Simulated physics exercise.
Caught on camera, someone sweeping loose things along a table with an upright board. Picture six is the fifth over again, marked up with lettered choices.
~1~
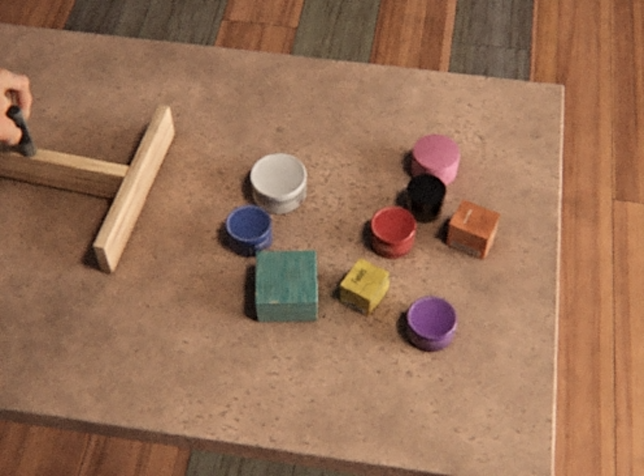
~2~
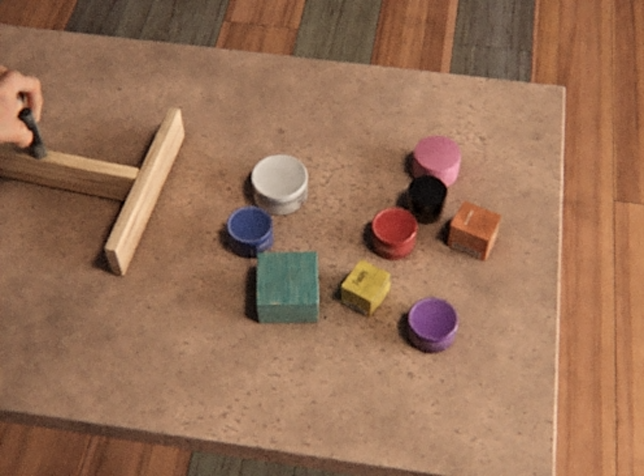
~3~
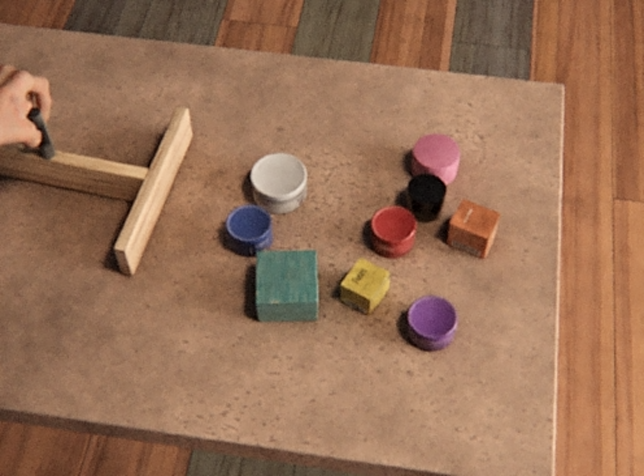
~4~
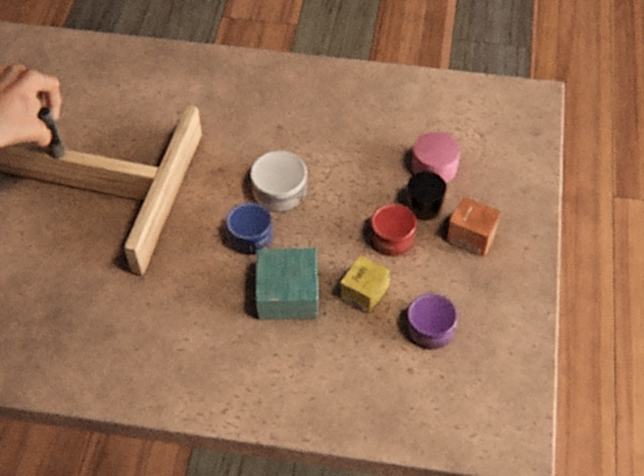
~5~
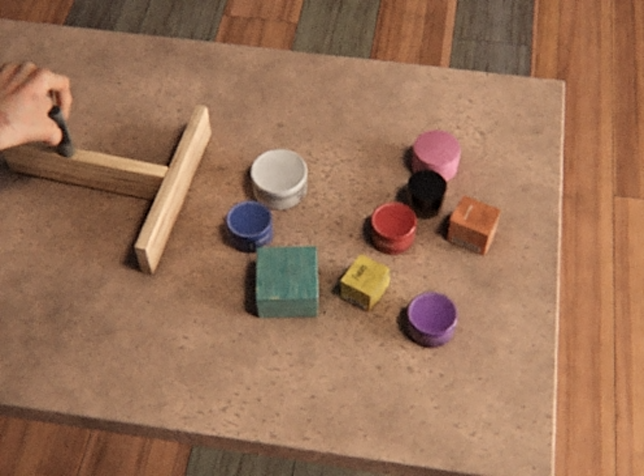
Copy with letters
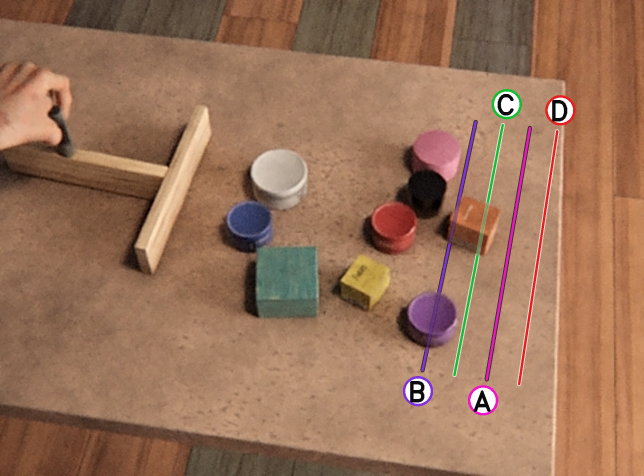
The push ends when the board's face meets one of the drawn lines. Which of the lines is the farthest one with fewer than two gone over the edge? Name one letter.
The farthest such stop is C.
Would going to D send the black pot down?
Yes.
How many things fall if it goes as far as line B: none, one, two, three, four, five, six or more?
The count is none.
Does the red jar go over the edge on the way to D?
Yes.
On the marked copy, A at (510, 243); B at (451, 236); C at (481, 239); D at (540, 247).
With C. Early on, board (281, 186); turquoise block (294, 285); white jar (324, 188).
Further on, board (393, 200); orange box (481, 222); purple jar (466, 338).
At the end, board (480, 211); orange box over the edge; black pot (550, 193); one fallen.
As for the rest, A drops three; B is within the limit but short; D drops six.
